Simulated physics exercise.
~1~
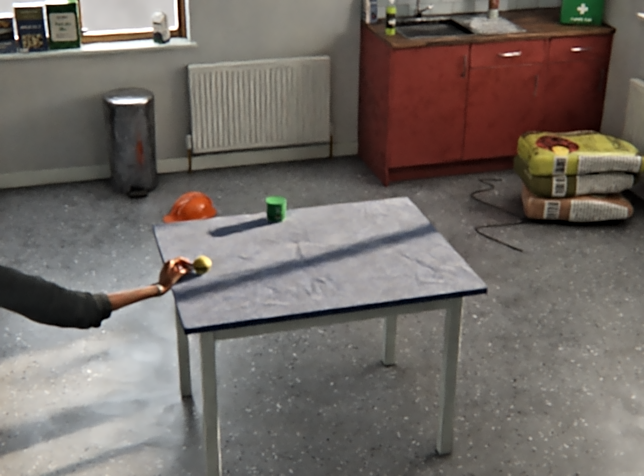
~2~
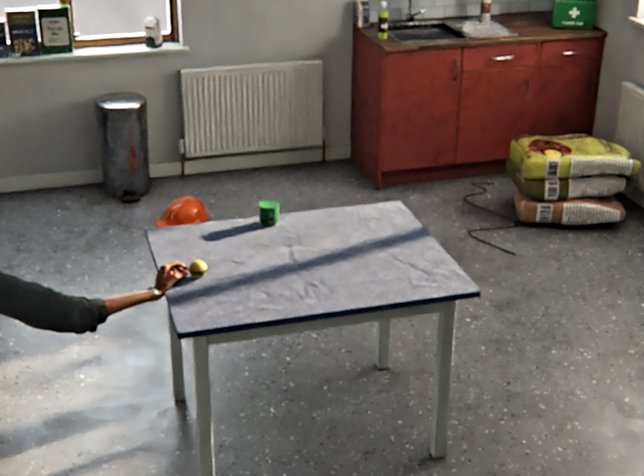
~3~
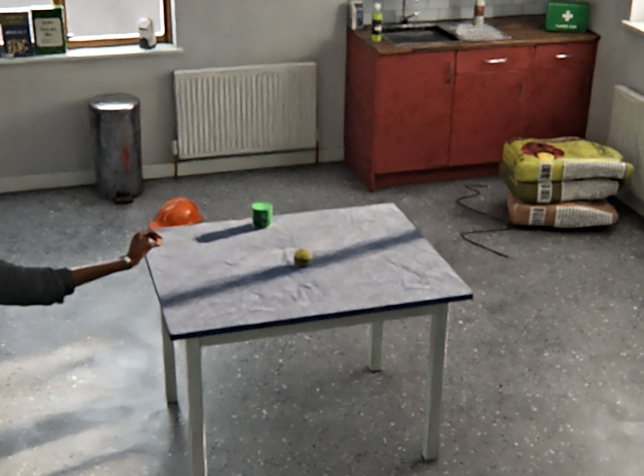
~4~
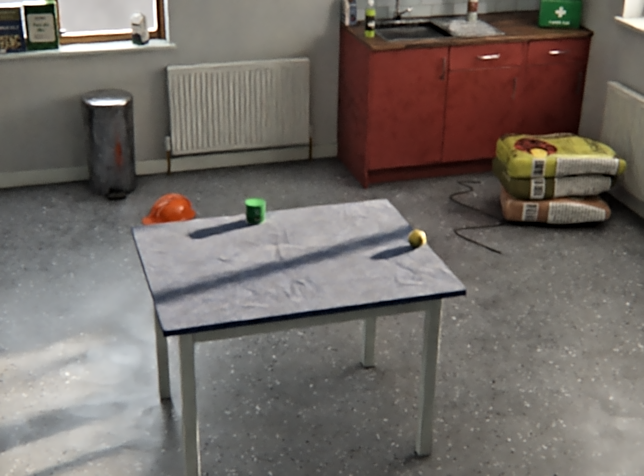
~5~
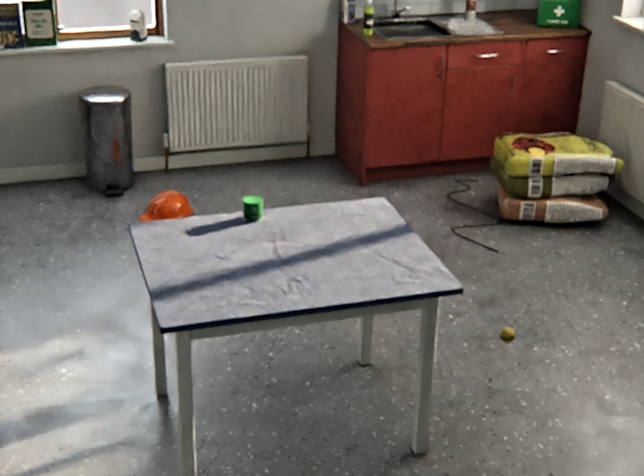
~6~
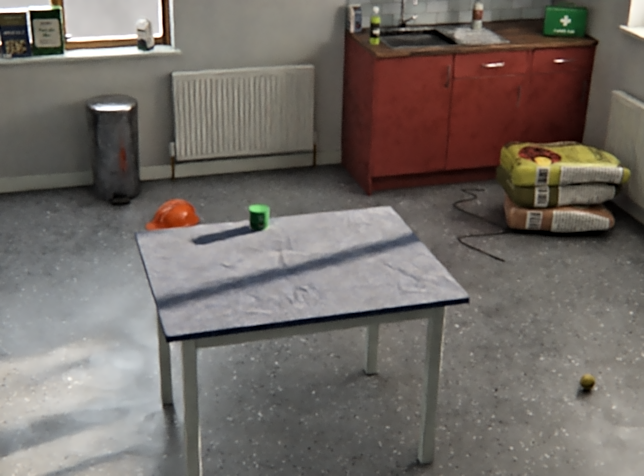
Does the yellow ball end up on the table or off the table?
The yellow ball ends up off the table, having gone over the right side and fallen.
